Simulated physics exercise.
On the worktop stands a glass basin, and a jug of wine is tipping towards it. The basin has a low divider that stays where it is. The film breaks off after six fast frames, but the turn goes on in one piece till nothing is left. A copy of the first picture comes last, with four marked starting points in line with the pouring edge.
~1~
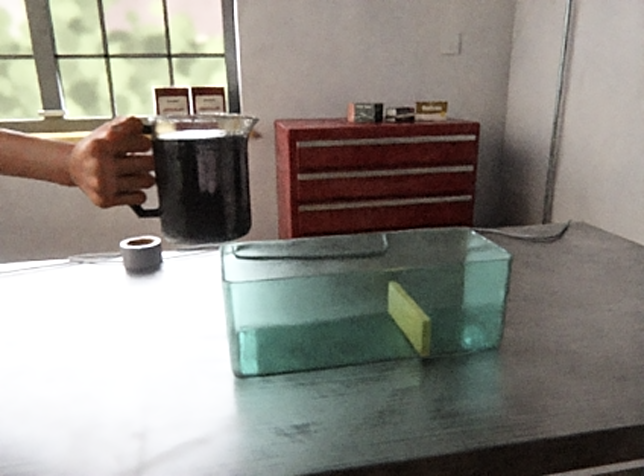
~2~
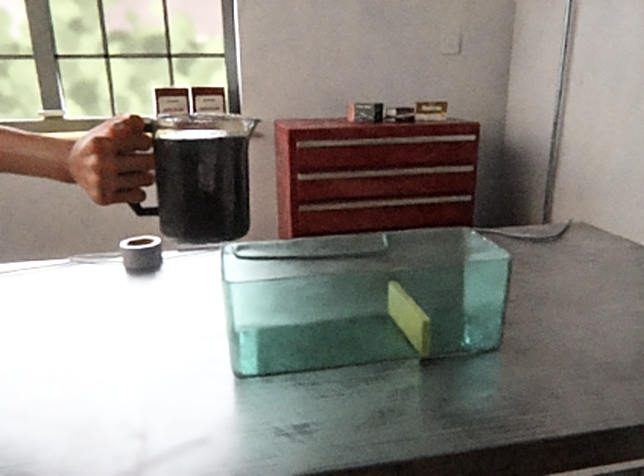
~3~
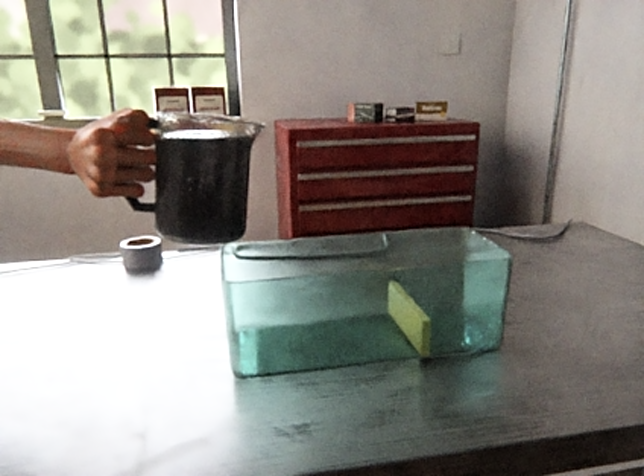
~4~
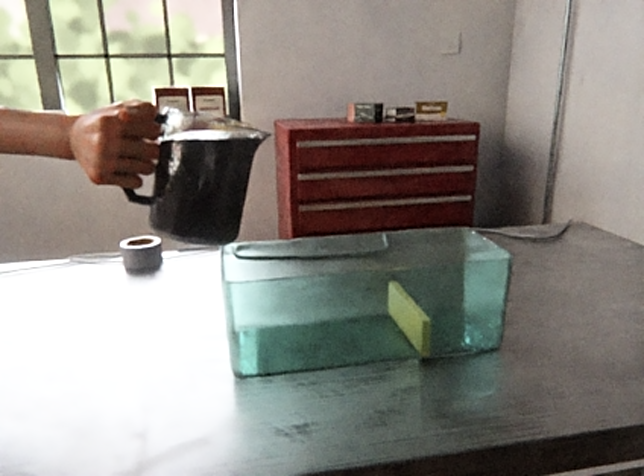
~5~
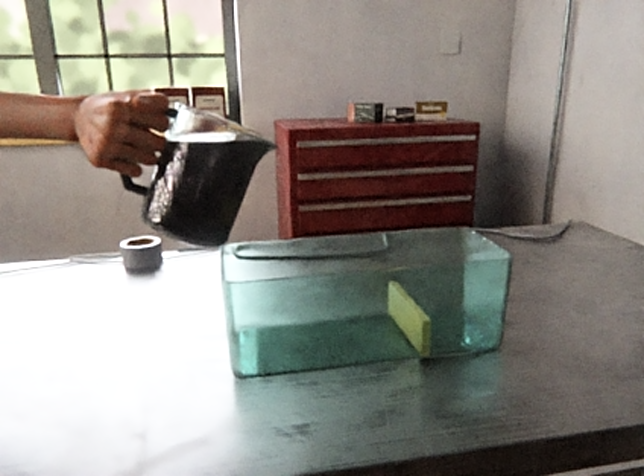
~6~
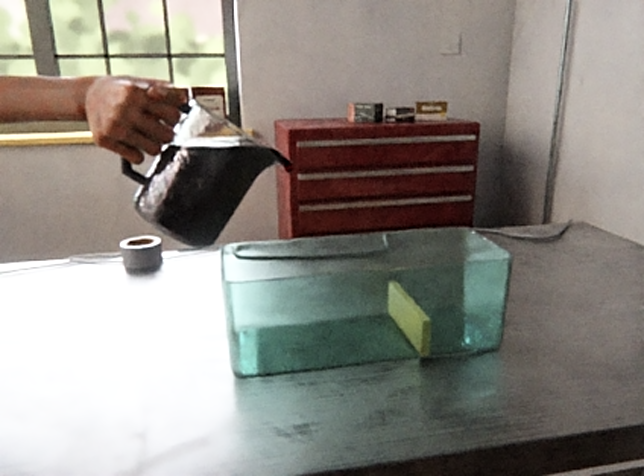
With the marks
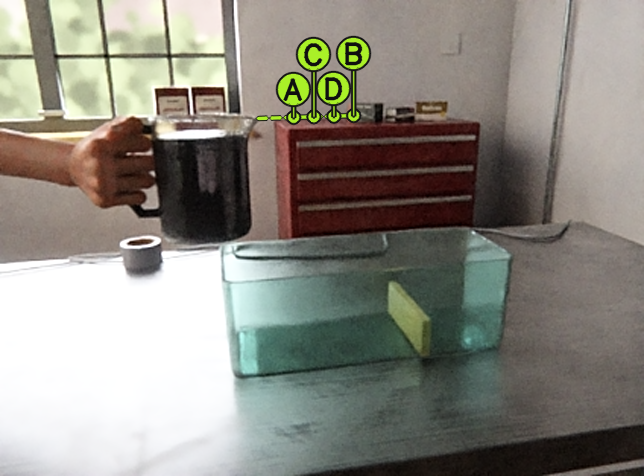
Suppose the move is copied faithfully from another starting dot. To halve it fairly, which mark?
B.
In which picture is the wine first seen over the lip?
In picture 6.
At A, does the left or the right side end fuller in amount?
More ends on the left.
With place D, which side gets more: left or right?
The left side.
On the marked copy, A at (293, 117); B at (353, 115); C at (313, 116); D at (333, 116).
For place A, about 93 % ends left of the wall and 6 % right of it.
For place B, about 52 % ends left of the wall and 48 % right of it.
For place C, about 96 % ends left of the wall and 3 % right of it.
For place D, about 87 % ends left of the wall and 12 % right of it.
